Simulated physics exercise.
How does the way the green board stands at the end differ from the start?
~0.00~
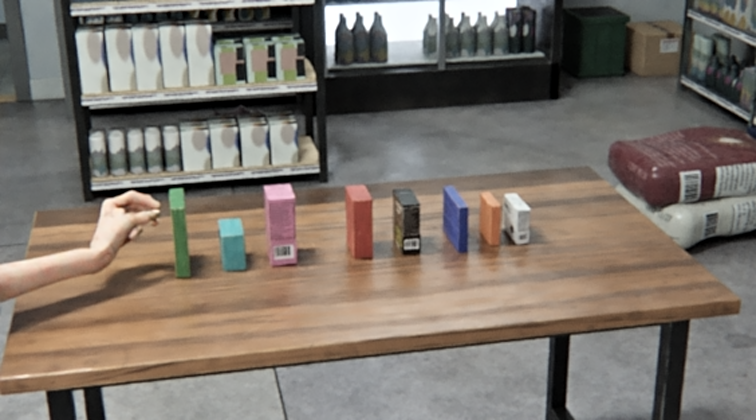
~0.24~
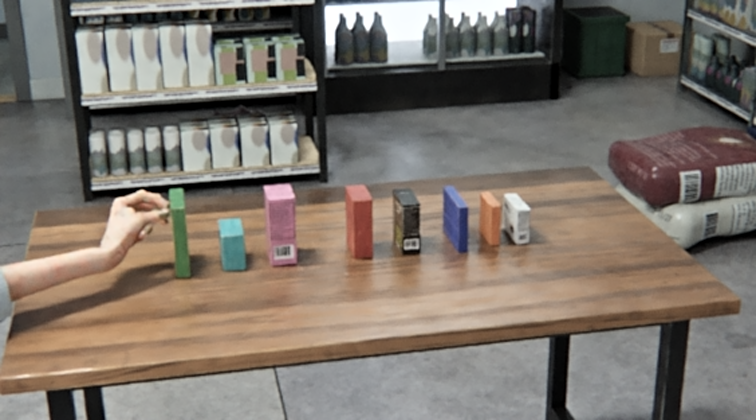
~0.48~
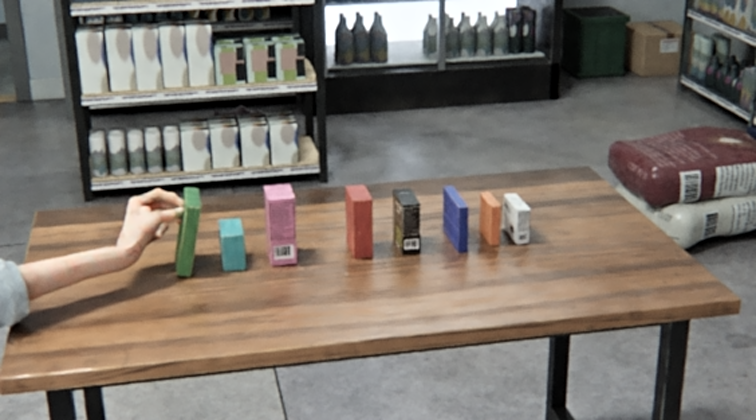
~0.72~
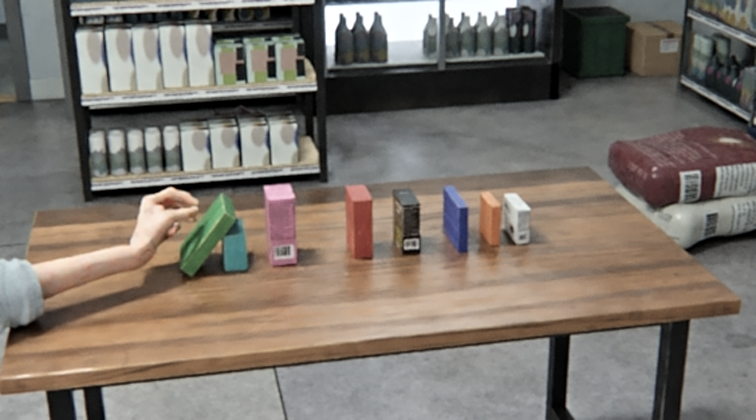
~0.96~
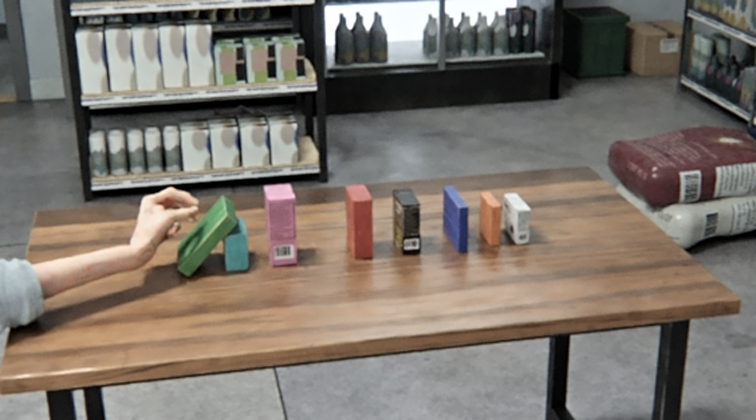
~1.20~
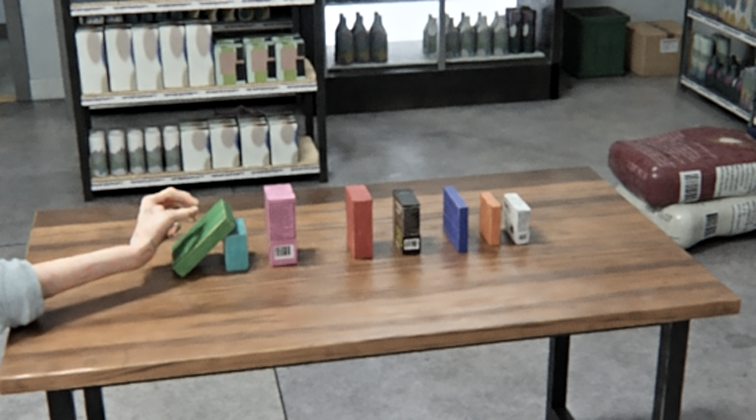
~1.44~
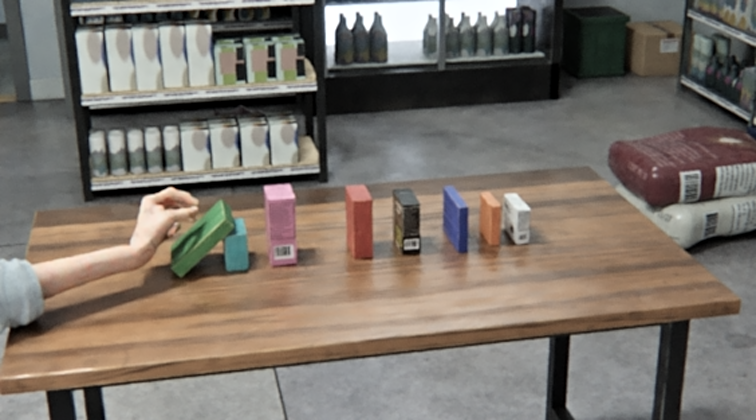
At the start the green board stands upright, but at the end it is leaning to the right against the turquoise block.
